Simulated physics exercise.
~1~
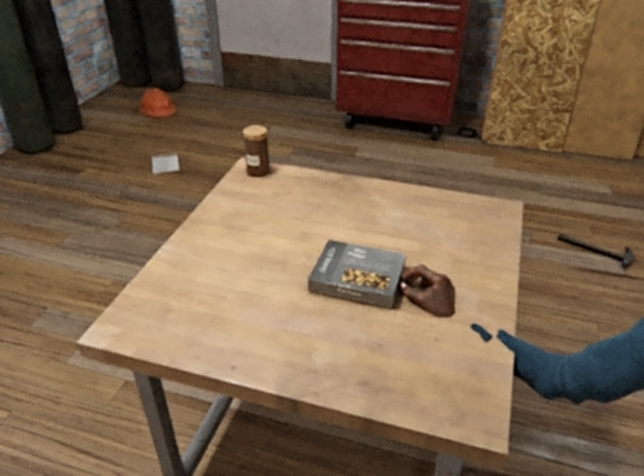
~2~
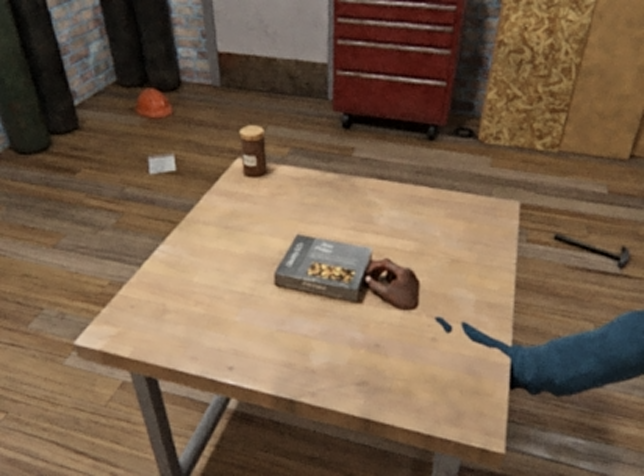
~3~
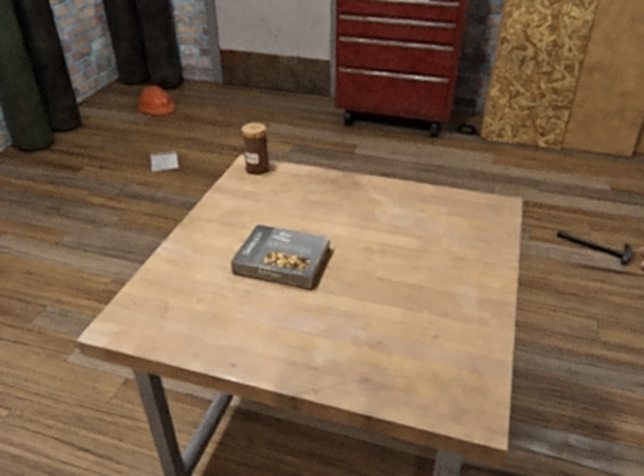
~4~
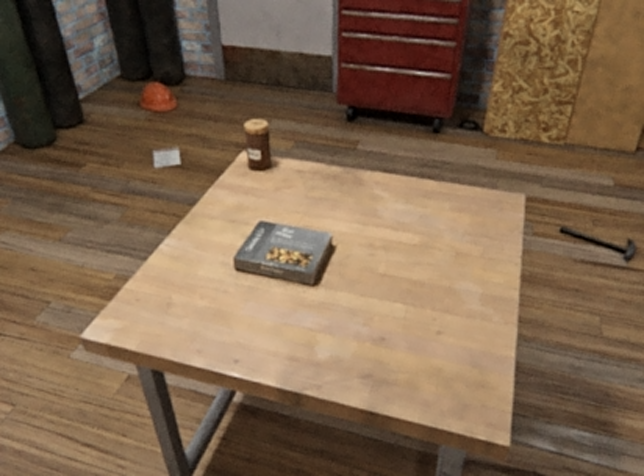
Hand pushing a grey packet left across a wooden table, then letting go, the packet resting near a brown jar.
